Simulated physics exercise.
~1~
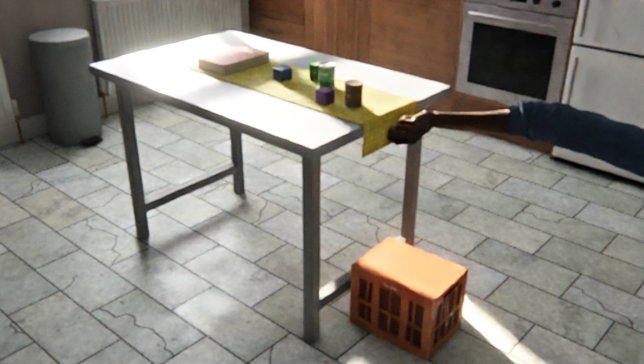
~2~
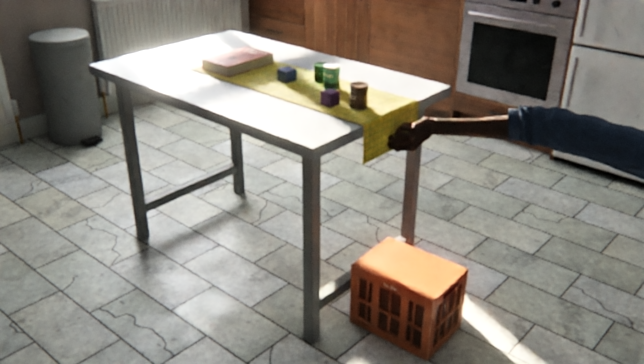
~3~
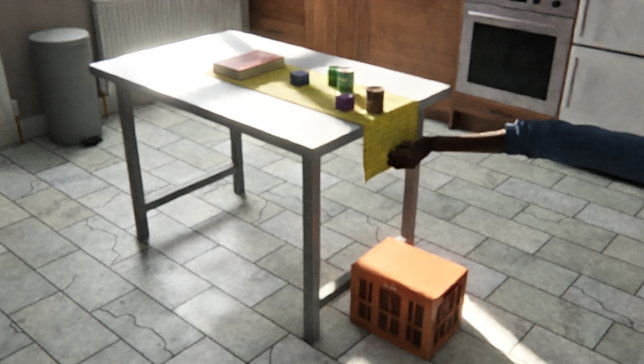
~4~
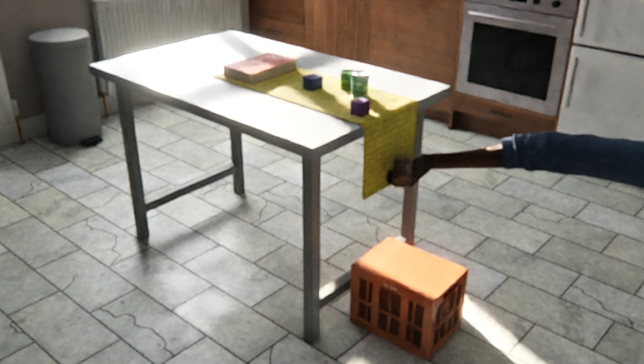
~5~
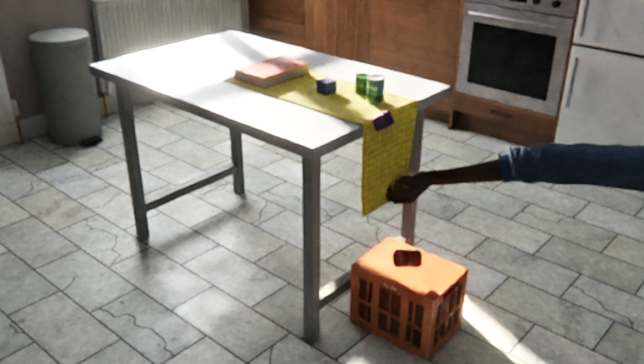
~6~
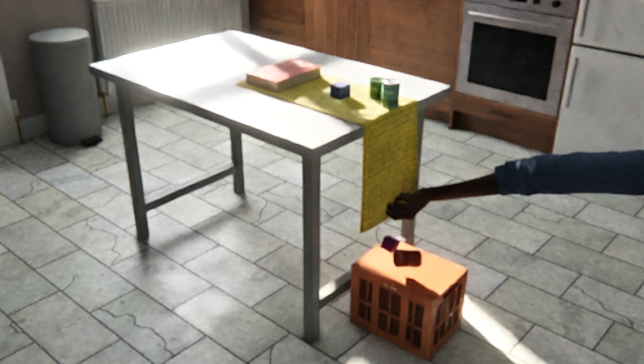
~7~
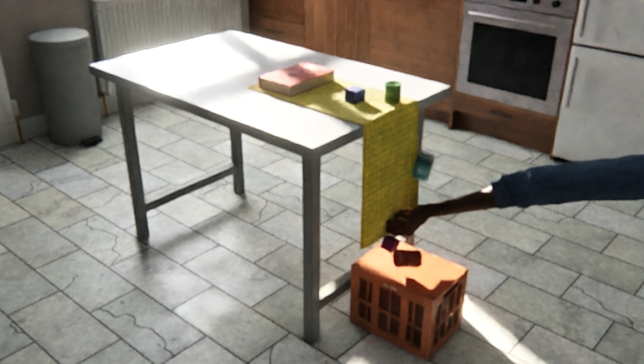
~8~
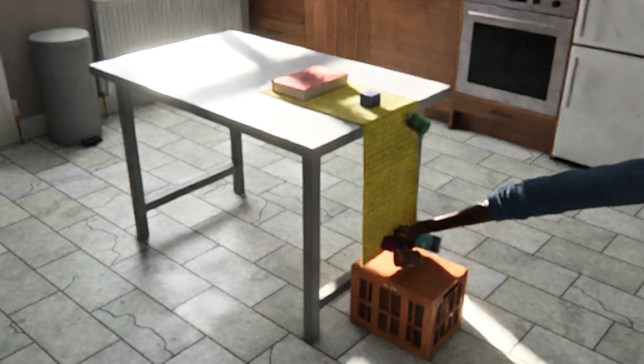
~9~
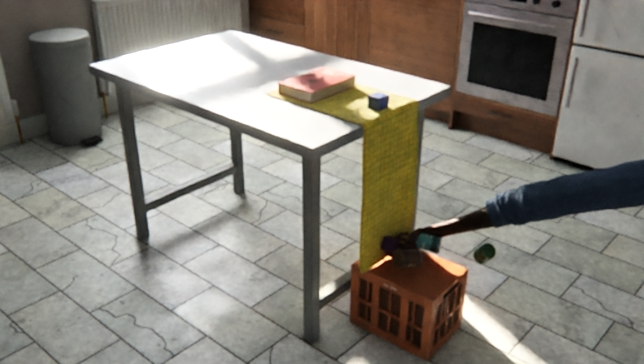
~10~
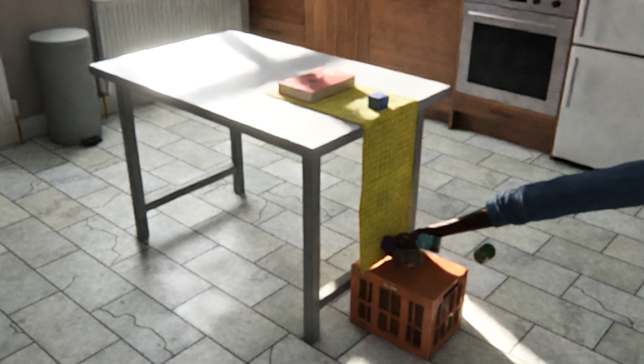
The clip shows a hand slowly pulling a yellow cloth down over a table's edge, carrying small objects along until a brown can, a purple cube, a turquoise can and a green pot drop in turn. The cloth's hem stops at an orange crate, with a blue cube and pinkish book-like block still on the table.
